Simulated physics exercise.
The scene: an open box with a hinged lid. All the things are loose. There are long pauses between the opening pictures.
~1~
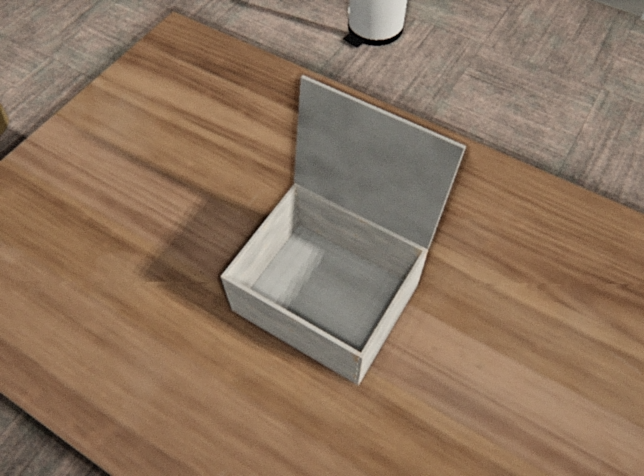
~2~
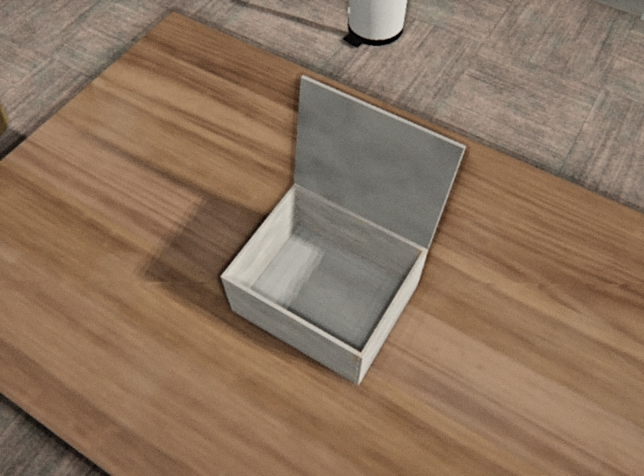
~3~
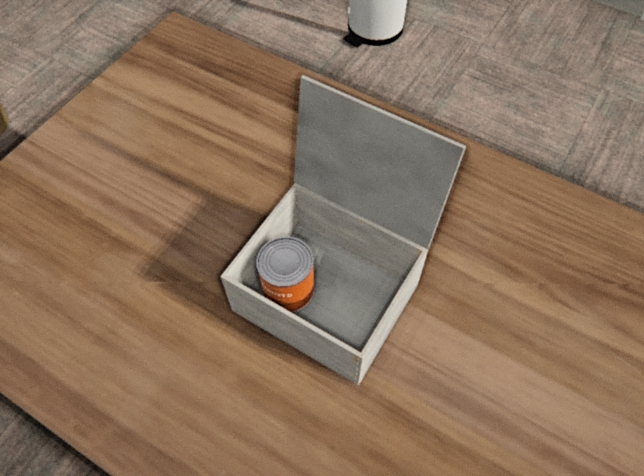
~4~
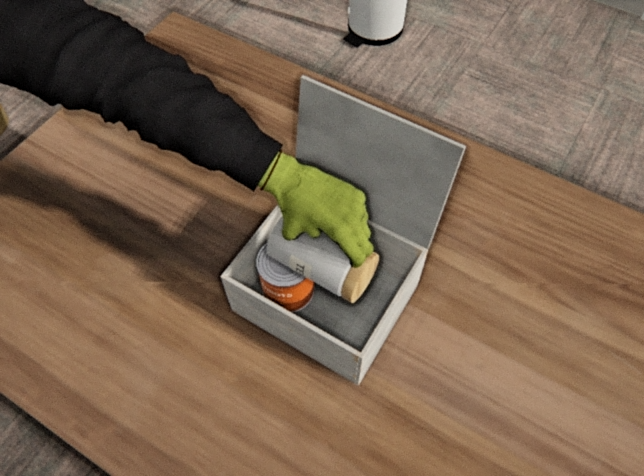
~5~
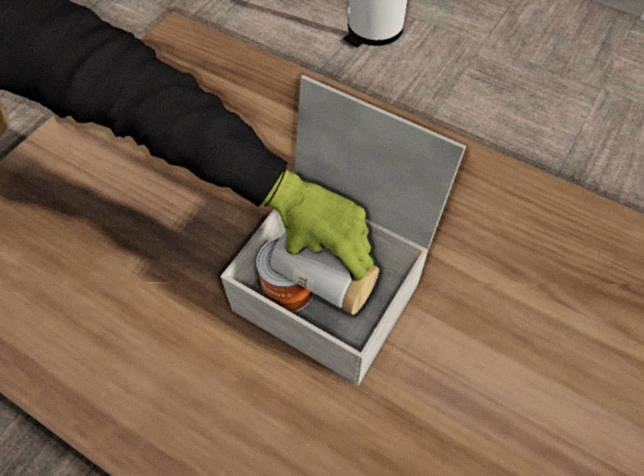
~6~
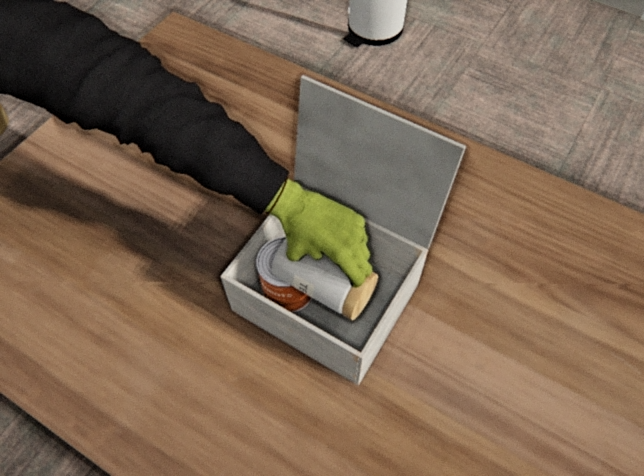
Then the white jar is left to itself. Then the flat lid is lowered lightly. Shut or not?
Here the lid is held up.
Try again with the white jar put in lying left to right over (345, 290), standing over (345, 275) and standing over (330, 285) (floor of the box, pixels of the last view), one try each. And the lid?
First try: It closes; second try: It is held up; third try: It shuts flat.
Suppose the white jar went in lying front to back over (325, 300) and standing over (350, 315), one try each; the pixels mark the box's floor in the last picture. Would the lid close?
First, it closes; second, it stays ajar.
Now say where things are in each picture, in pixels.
In the first frame, the last thing is not in view yet.
In the second frame, the last thing is not in view yet.
In the third frame, the last thing is not in view yet; orange tin (287, 276).
In the fourth frame, coming down; white jar (323, 255); orange tin (287, 276).
In the fifth frame, coming down; white jar (325, 268).
In the sixth frame, in place under the hand; white jar (325, 275).
Then, 1.00 s on from there, lid starting down; white jar shifted about its own width near (356, 313).
Then, 1.70 s on from there, lid 48° above the rim; white jar shifted about its own width near (356, 313).
Then, 3.10 s on from there, lid 13° above the rim; white jar shifted about its own width near (356, 312).
In the end, lid 13° above the rim; moved from the start, white jar; orange tin unmoved. At the end, from the last picture's camera, white jar near (356, 313).
